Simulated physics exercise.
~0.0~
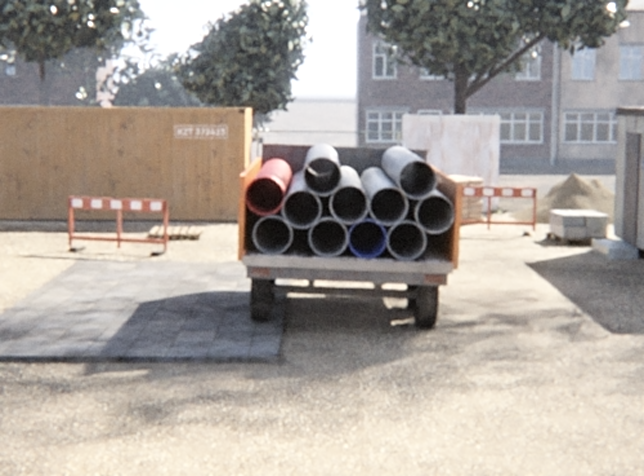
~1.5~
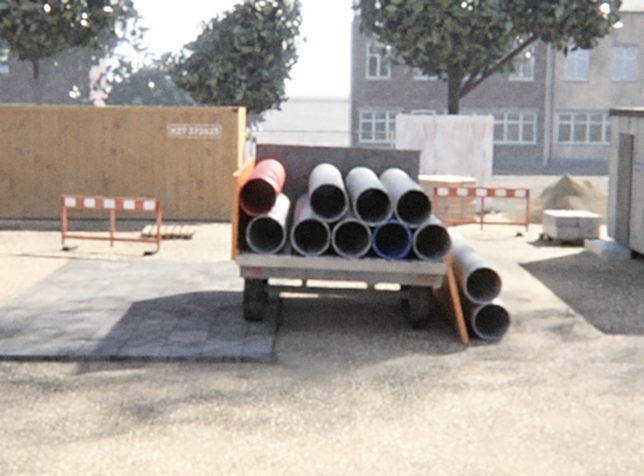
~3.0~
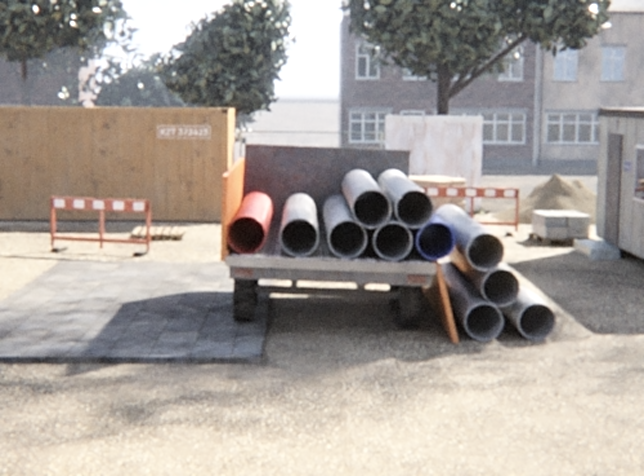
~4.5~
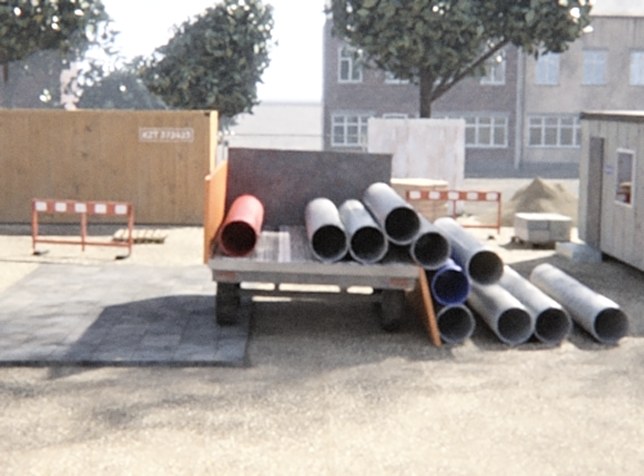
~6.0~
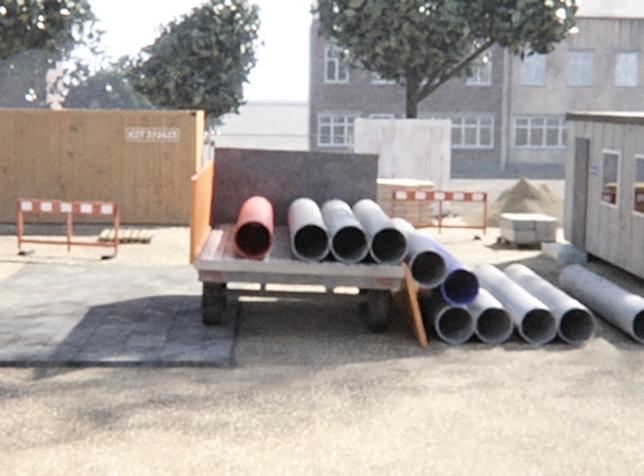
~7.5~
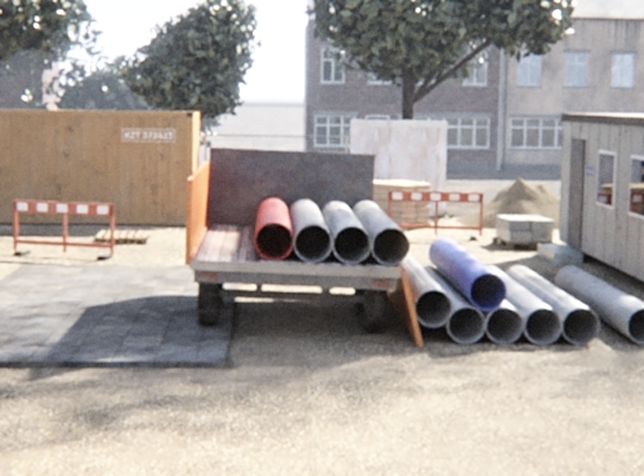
A trailer's right side drops and most pipes roll off, leaving red and three grey aboard.
